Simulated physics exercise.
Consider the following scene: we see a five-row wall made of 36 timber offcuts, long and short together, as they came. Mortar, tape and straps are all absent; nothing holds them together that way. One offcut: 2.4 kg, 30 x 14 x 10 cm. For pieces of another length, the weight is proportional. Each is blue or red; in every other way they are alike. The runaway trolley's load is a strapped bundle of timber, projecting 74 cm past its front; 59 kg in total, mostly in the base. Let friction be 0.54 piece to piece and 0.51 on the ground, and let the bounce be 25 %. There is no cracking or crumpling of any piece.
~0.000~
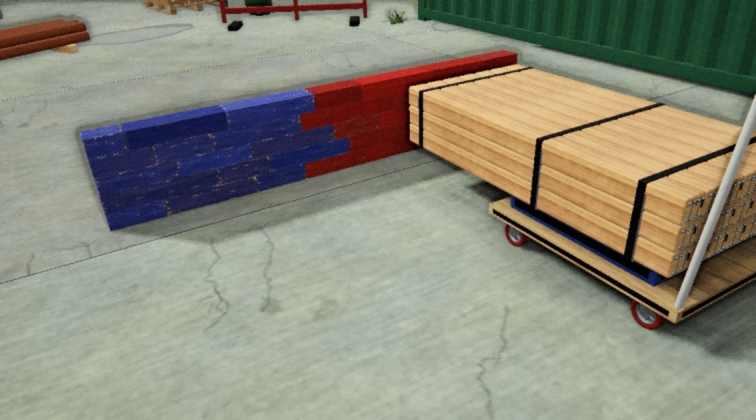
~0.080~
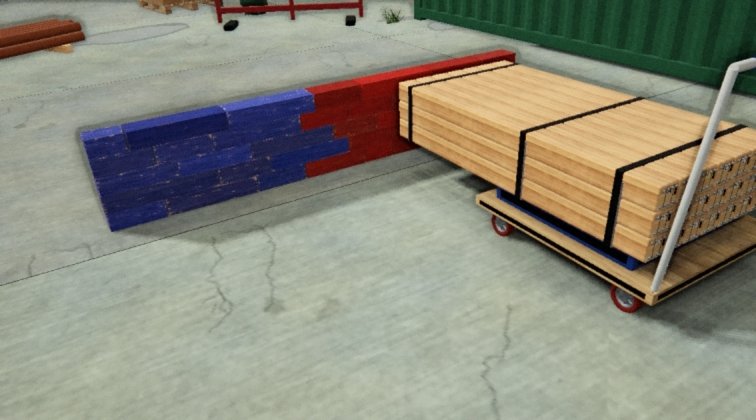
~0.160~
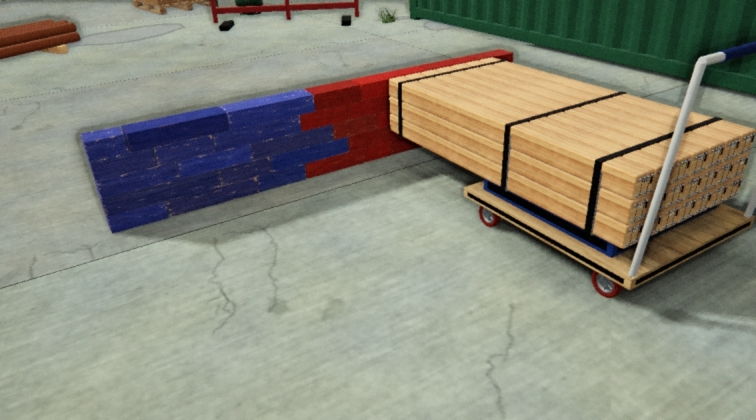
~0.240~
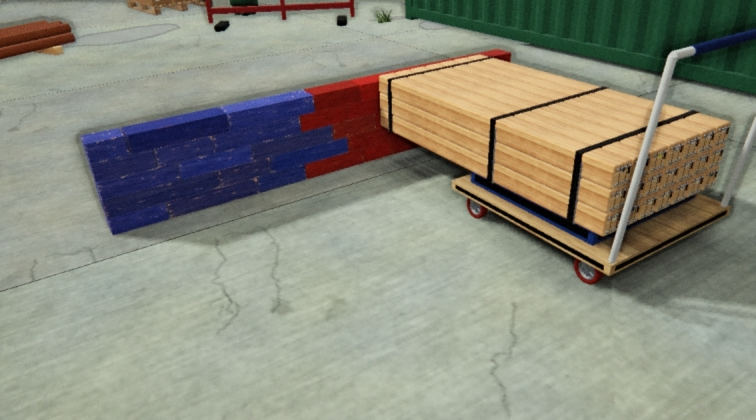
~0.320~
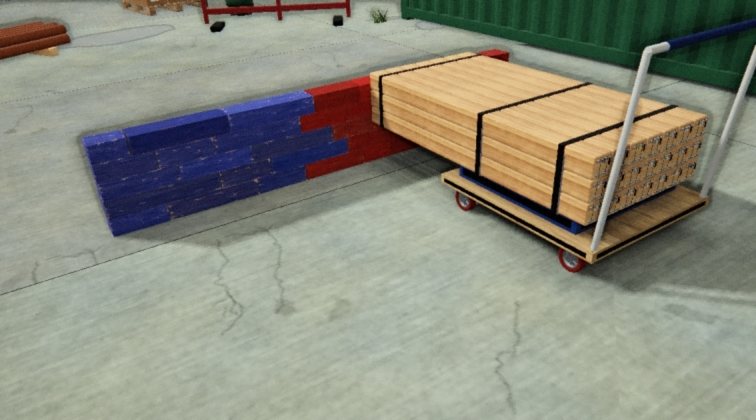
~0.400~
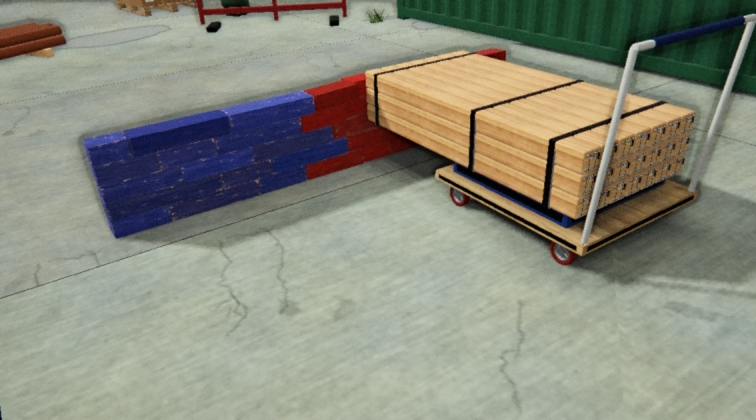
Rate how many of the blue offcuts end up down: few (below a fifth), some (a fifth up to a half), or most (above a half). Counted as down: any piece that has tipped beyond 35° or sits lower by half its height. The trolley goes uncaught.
Few.
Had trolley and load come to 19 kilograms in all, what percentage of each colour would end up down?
You'd get red at 0 and blue at 0 per cent down.
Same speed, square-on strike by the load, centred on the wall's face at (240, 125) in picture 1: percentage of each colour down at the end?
The red ones would be 10 per cent down and the blue ones 80 per cent.
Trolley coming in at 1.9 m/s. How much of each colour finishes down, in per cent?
Down at the end: Red 70 per cent, blue 10 per cent.
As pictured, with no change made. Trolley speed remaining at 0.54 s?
Speed: Close to 0.5 m/s.
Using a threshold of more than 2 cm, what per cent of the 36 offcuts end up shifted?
It works out to 45 percent.
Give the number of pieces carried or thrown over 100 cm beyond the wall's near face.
Roughly 0 of them.
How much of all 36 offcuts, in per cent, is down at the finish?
45%.
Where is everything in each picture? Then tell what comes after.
In the first frame (each place is the centre of the face we see best; the camera moves round a little), load (415, 106) 40 cm short of the wall; top blue offcut (273, 111); top red offcut (501, 64); all as stacked.
Load (404, 101) 29 cm short of the wall; top blue offcut (273, 111), in the second frame.
Load (394, 97) 19 cm short of the wall; top blue offcut (273, 112), in the third frame.
Load (384, 93) 9 cm short of the wall; top blue offcut (273, 113), in the fourth frame.
Load (375, 90) just touching; top blue offcut (274, 114), in the fifth frame.
Load (371, 88) 6 cm into the wall's line; top blue offcut (275, 114); 12 have shifted, in the sixth frame.
By 0.54 s, load 14 cm past the wall's line, still rolling; none of the 15 blue offcuts down (0 of 36 in all colours); top blue offcut moved 17 mm; top red offcut tilted 21°.
By 0.74 s, load 23 cm past the wall's line, still rolling; none of the 15 blue offcuts down (10 of 36 in all colours); top blue offcut tilted 10°; top red offcut tilted 65°, 18 cm lower.
By 1.04 s, load 34 cm past the wall's line, still rolling; 1 of the 15 blue offcuts down (16 of 36 in all colours); top blue offcut tilted 42°, 11 cm lower; top red offcut on its side.
When it is over (1.8 s), load 56 cm past the wall's line, still rolling; 1 of the 15 blue offcuts down (16 of 36 in all colours); top blue offcut upside down; top red offcut on its side. That is 7 per cent. In pixels of the last frame, middles, top blue offcut near (229, 165), top red offcut near (450, 98).
